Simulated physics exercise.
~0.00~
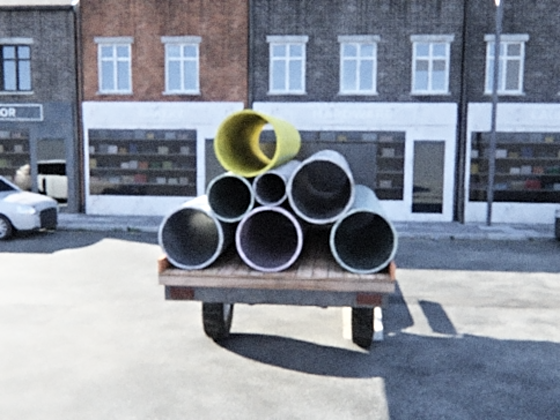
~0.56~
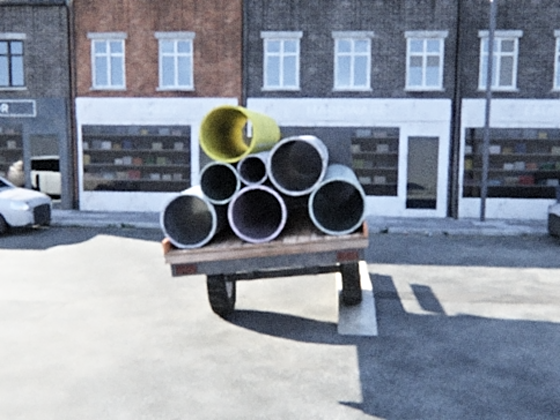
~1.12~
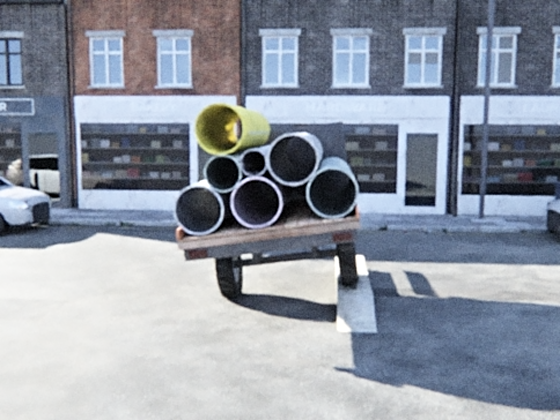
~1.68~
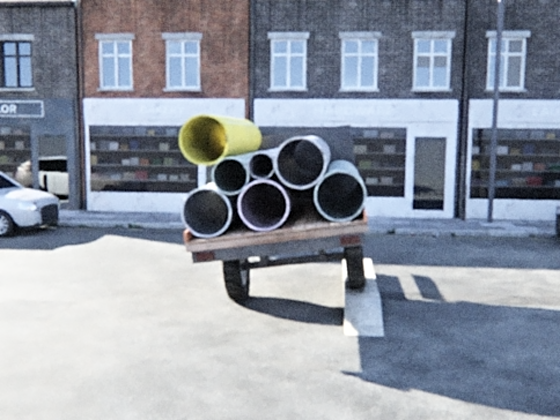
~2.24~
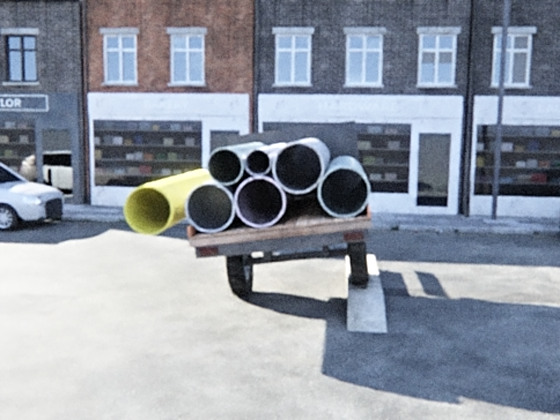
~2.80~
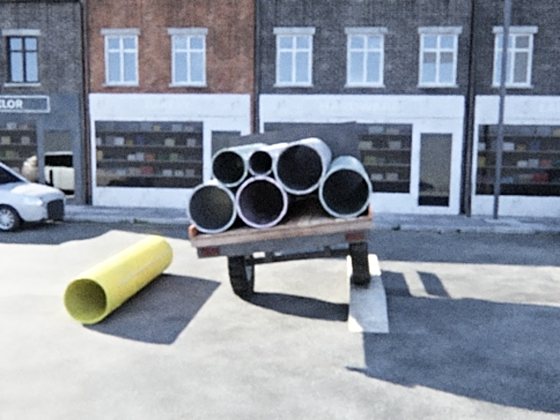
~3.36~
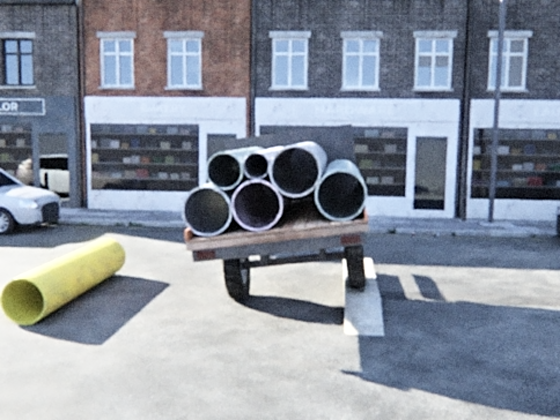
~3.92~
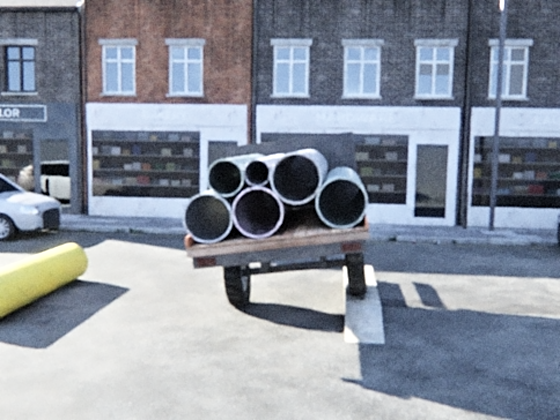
In this clip, a flat trailer stacked with steel pipes creeps forward, its right wheel climbing a concrete ramp so the deck tilts left. The yellow pipe on top rolls left over the others, drops off the left side and rolls across the ground, while the grey pipes stay aboard.
